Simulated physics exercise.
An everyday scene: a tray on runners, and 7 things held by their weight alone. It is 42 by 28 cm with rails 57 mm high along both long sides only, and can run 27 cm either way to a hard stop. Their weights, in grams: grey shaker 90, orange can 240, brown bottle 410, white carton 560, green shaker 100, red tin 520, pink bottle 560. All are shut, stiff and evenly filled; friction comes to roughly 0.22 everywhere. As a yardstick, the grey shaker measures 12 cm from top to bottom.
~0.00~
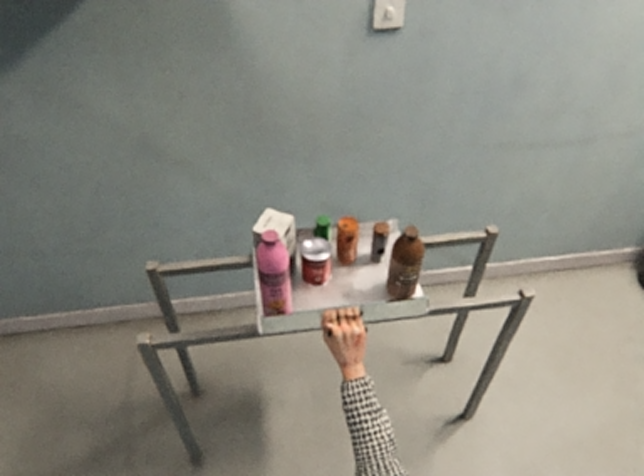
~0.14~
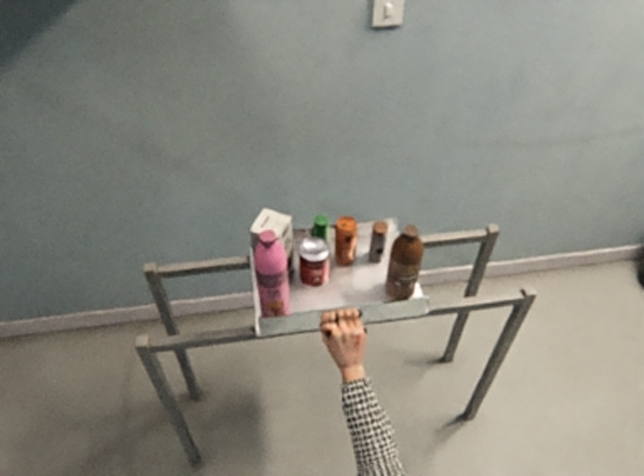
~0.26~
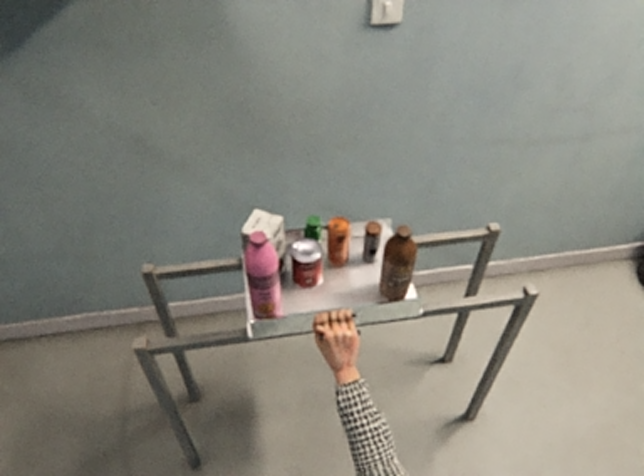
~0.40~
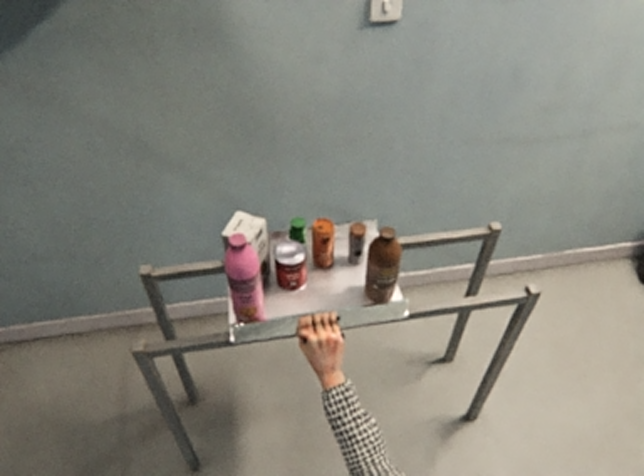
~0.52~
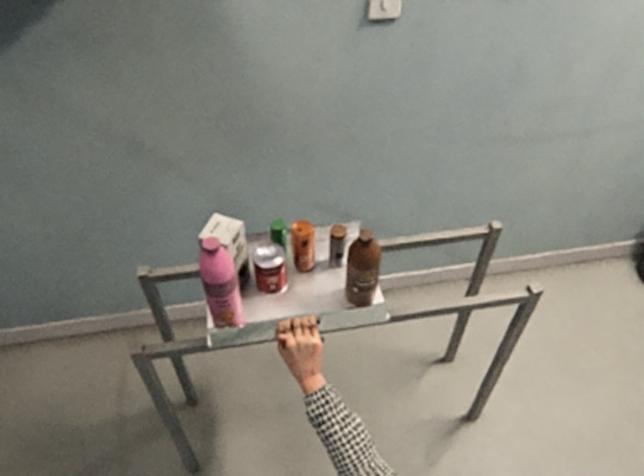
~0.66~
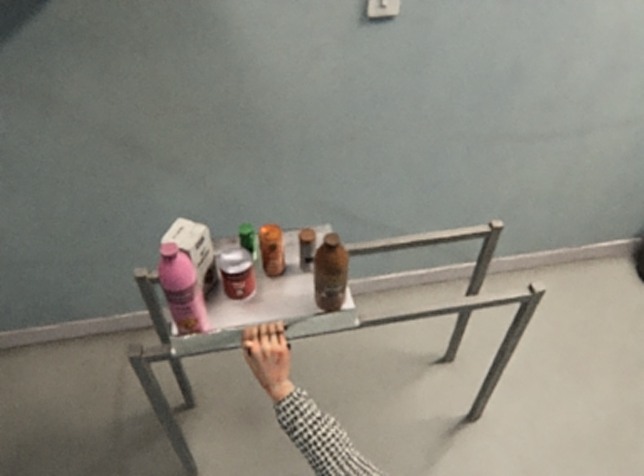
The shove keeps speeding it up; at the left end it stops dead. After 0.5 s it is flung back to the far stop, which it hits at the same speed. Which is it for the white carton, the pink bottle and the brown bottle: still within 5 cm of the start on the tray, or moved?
The white carton ends elsewhere, the pink bottle ends elsewhere, the brown bottle keeps its place.
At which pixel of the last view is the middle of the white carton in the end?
At about (54, 445).
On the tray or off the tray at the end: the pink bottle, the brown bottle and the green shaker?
The pink bottle finishes off the tray; the brown bottle is still on the tray; the green shaker ends on the tray.
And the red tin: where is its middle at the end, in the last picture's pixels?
Around (422, 249).
After 1.16 s, tray moved 27 cm left; white carton and pink bottle now off the tray; brown bottle slid 11 cm near (251, 282); orange can slid 11 cm.
After 2.26 s, tray moved 3 cm left; brown bottle slid 11 cm near (354, 267); green shaker slid 11 cm; orange can slid 11 cm.
At rest (3.4 s), off the tray, white carton and pink bottle; the other 5 in place, give or take 5 cm. In the last view, white carton near (54, 445), pink bottle near (143, 453).
